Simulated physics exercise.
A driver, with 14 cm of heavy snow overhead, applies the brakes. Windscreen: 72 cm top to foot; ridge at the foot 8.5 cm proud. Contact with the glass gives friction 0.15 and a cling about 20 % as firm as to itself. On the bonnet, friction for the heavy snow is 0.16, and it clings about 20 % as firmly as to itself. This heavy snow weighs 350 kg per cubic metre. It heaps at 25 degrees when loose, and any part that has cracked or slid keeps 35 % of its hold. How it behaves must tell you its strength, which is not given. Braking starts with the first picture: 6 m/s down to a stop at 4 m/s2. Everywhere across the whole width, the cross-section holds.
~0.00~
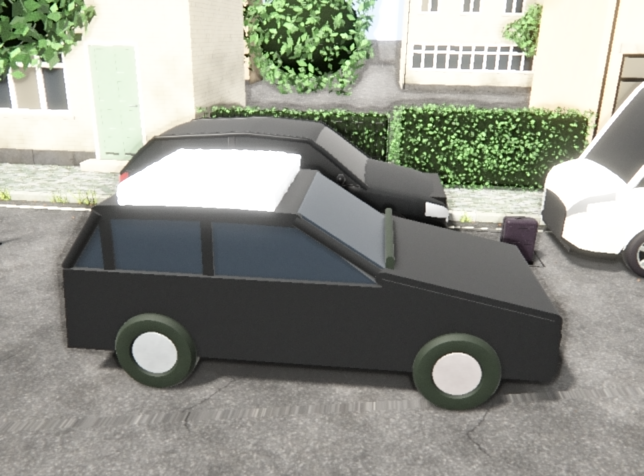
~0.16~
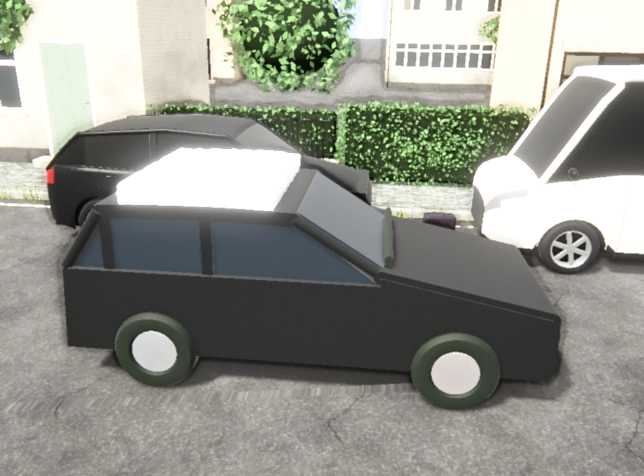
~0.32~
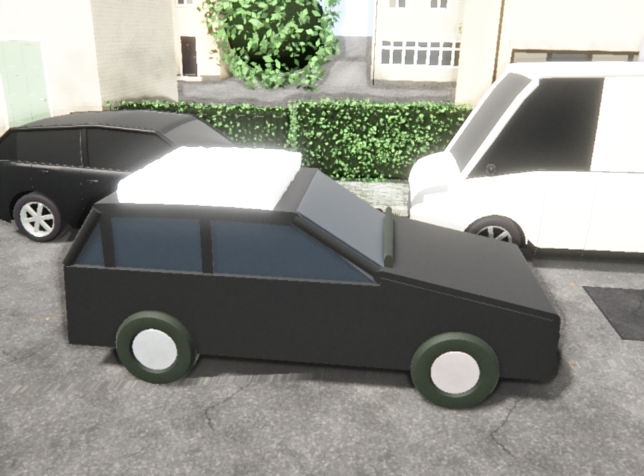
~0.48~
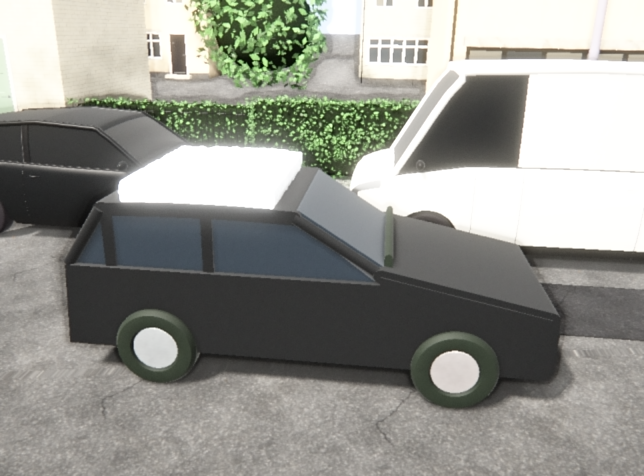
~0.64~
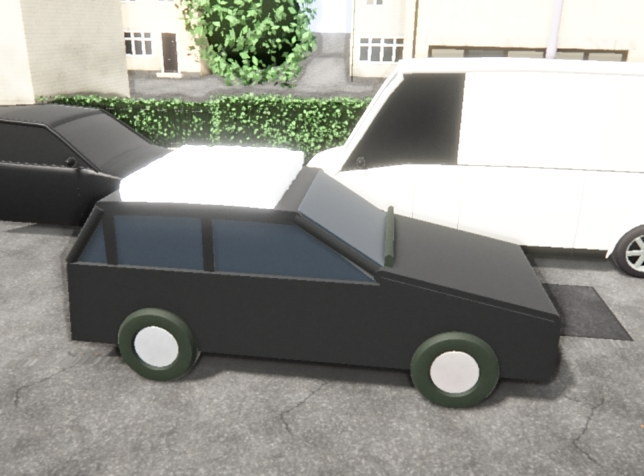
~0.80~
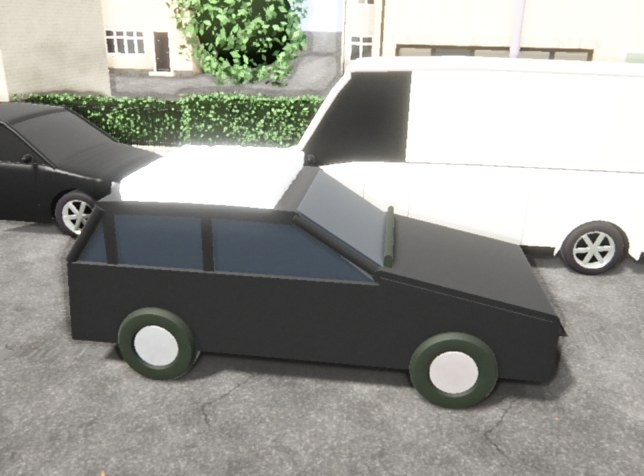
The clip opens on a dark car facing right, a bright white layer on its roof, passing a parked dark car and a hedge. The background slides left as a white van comes further into view from the right. The sliding then slows, while the white layer shows no clear shift.
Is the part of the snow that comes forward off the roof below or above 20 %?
Outcome: Short of 20 %.
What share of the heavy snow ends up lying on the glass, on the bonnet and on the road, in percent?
0 % on the glass, 0 % on the bonnet, 0 % on the road.
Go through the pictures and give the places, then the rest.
In the first frame, leading edge of the heavy snow at (274, 192).
In the second frame, leading edge of the heavy snow at (273, 192).
In the third frame, leading edge of the heavy snow at (273, 191).
In the fourth frame, leading edge of the heavy snow at (274, 194).
In the fifth frame, leading edge of the heavy snow at (274, 194).
In the sixth frame, leading edge of the heavy snow at (274, 194).
After 1.28 s, all of the snow is on the roof, none on the glass, none on the bonnet and none has gone off the nose.
After 1.86 s, all of the snow is on the roof, none on the glass, none on the bonnet and none has gone off the nose.
After 2.43 s, all of the snow is on the roof, none on the glass, none on the bonnet and none has gone off the nose.
After 3.00 s, all of the snow is on the roof, none on the glass, none on the bonnet and none has gone off the nose.
After 3.10 s, at the end, all of the snow is on the roof, none on the glass, none on the bonnet and none has gone off the nose.
